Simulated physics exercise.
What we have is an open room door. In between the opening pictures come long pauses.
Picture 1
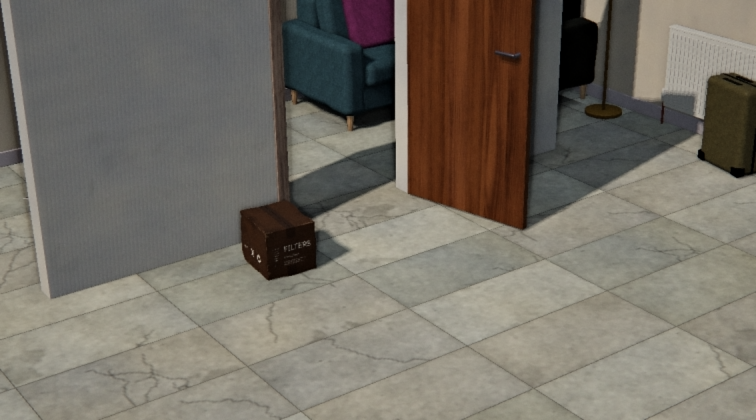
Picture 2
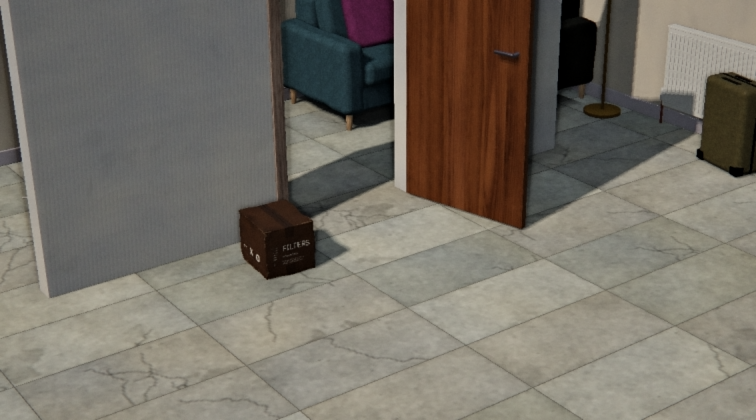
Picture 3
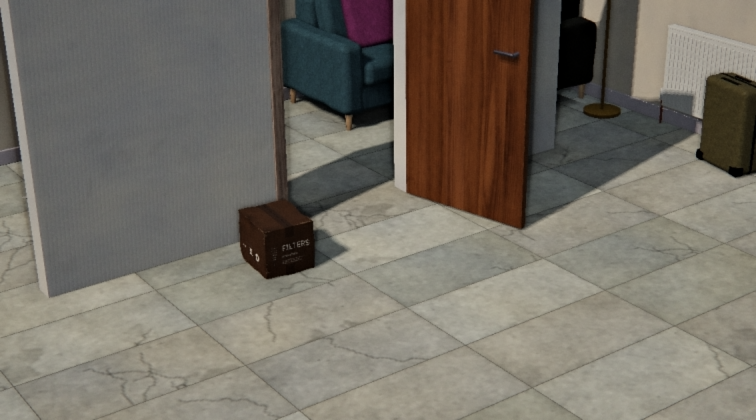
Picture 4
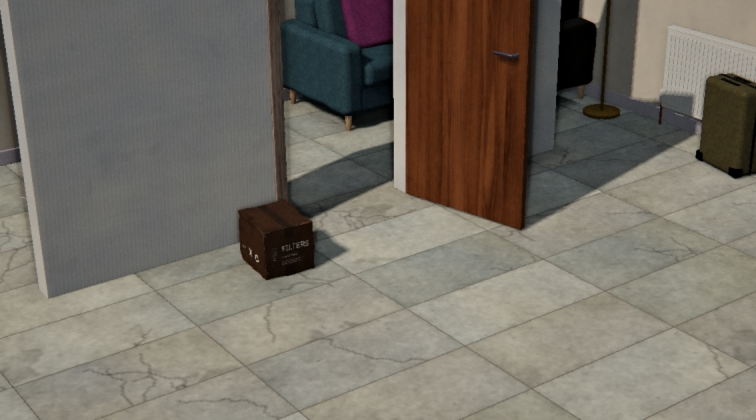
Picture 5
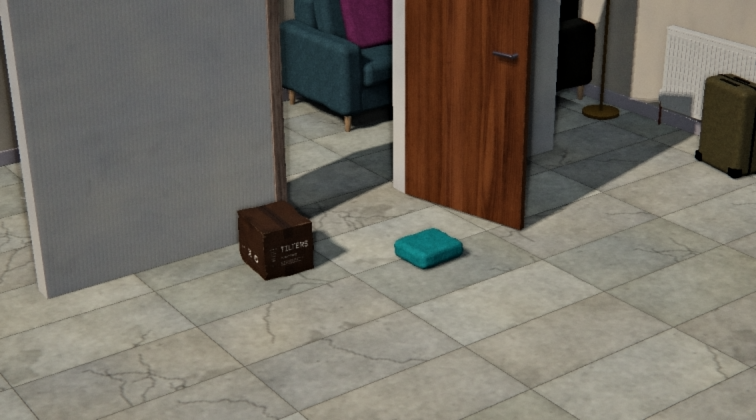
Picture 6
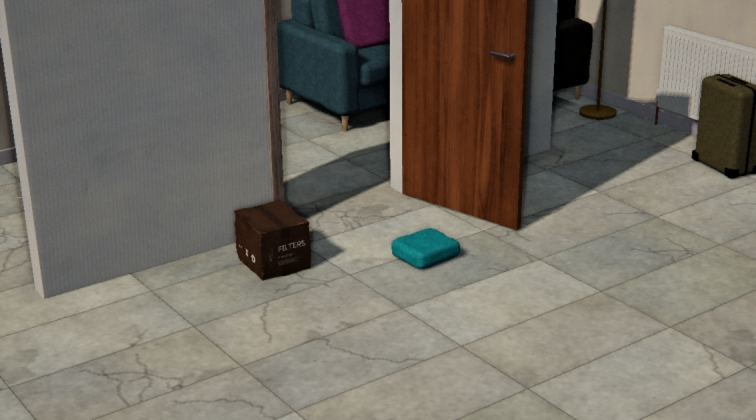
Turquoise cushion appearing on the tiled floor between a still brown box and a wide-open wooden door, then lying motionless.
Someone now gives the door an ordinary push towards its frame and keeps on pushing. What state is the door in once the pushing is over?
The door is properly shut.
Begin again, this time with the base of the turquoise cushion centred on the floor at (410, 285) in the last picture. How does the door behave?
Next, the door completes its arc.
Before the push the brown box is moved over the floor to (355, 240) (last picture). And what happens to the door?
In the end the door is hindered.
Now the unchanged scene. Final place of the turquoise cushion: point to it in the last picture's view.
Near (365, 260).
Then, 0.90 s after the last picture, door 65° open; turquoise cushion slid a little near (409, 251).
Then, 1.20 s after the last picture, door 43° open; turquoise cushion slid about its own width near (370, 259).
At rest, door 0° open; moved from the start, turquoise cushion; brown box in place. Seen from the same camera at the end, turquoise cushion near (365, 260).
